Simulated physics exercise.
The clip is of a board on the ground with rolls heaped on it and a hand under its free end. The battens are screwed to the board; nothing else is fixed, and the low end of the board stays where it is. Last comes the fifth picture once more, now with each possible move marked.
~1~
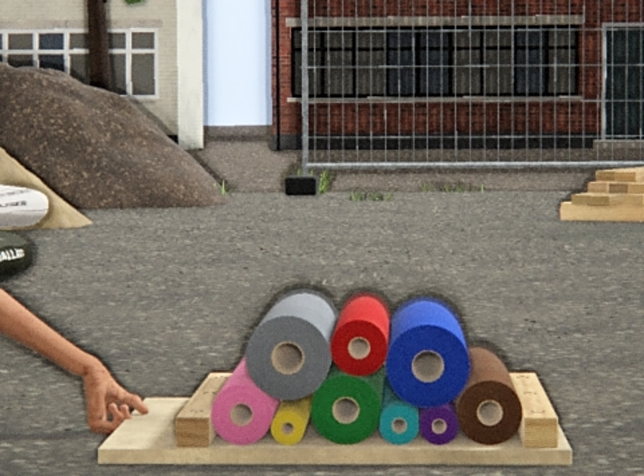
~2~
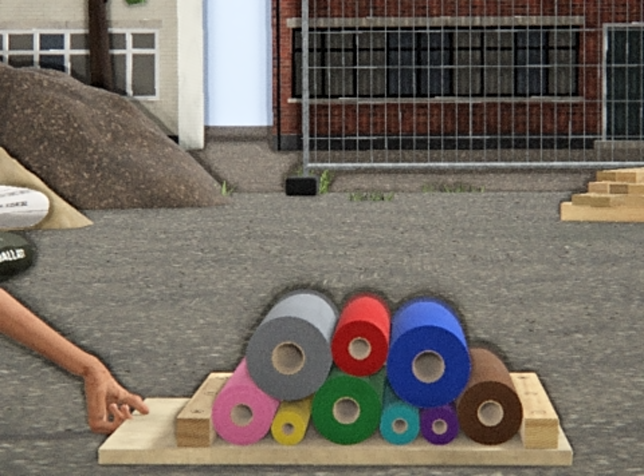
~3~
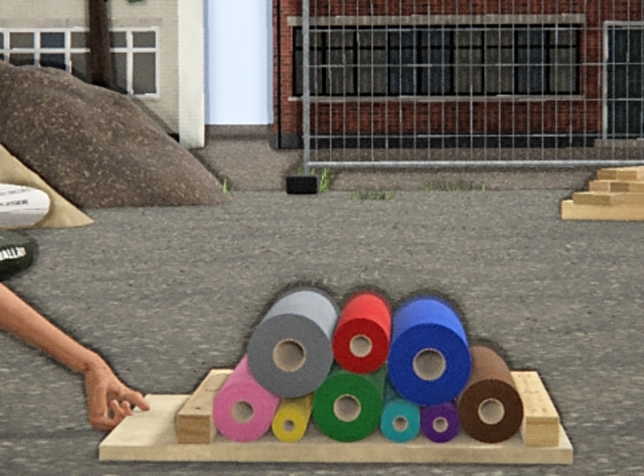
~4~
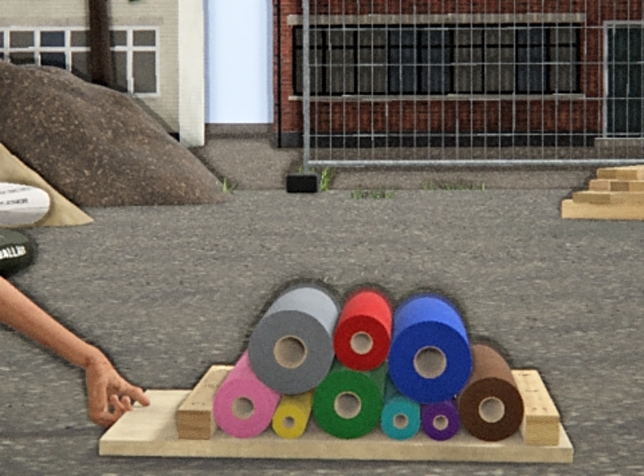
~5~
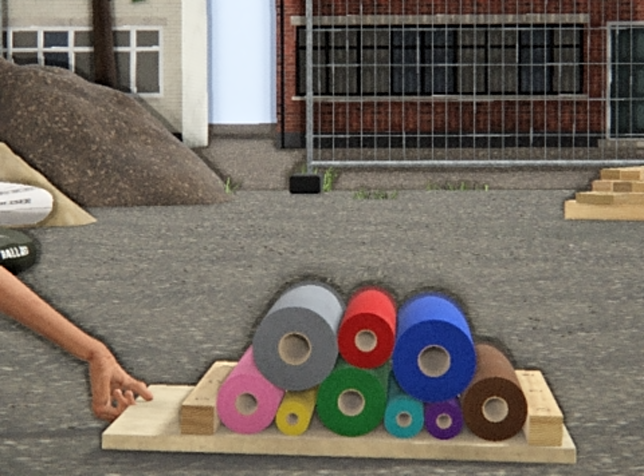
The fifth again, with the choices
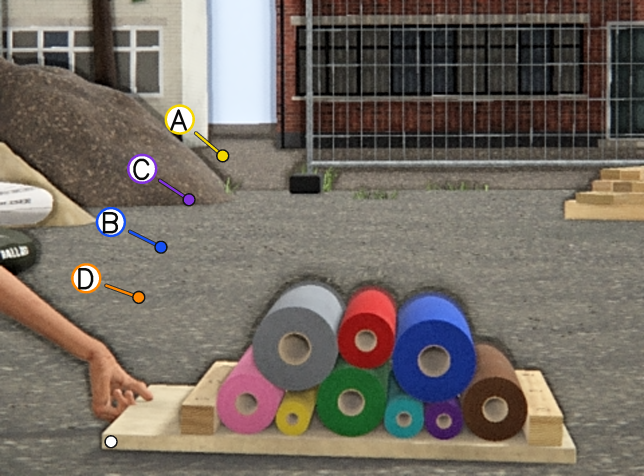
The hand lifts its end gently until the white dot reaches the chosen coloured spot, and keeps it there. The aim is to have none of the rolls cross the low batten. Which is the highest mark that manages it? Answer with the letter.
It can be raised to A.
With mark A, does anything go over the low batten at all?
No, at A.
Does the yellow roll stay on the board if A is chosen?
Yes.
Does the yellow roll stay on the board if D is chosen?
Yes.
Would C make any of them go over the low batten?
No.
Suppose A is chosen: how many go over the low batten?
With A, none.
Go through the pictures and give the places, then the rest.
Turquoise roll (400, 425); purple roll (439, 426); brown roll (490, 412), in the first picture.
Brown roll (490, 413); blue roll (429, 366), in the second picture.
Board (341, 412); pink roll (243, 412); yellow roll (289, 425), in the third picture.
Board (341, 409); pink roll (243, 408); yellow roll (289, 422); blue roll (430, 362), in the fourth picture.
Board (344, 407); pink roll (247, 403); yellow roll (292, 419), in the fifth picture.
On the copy, A at (223, 156); B at (161, 247); C at (189, 200); D at (139, 297); the white dot at (111, 442).
On A. First, board at 21°.
Then, board at 40°.
Finally, board at 40°, none over the low batten.
By contrast, B none over the low batten; C none over the low batten; D none over the low batten.
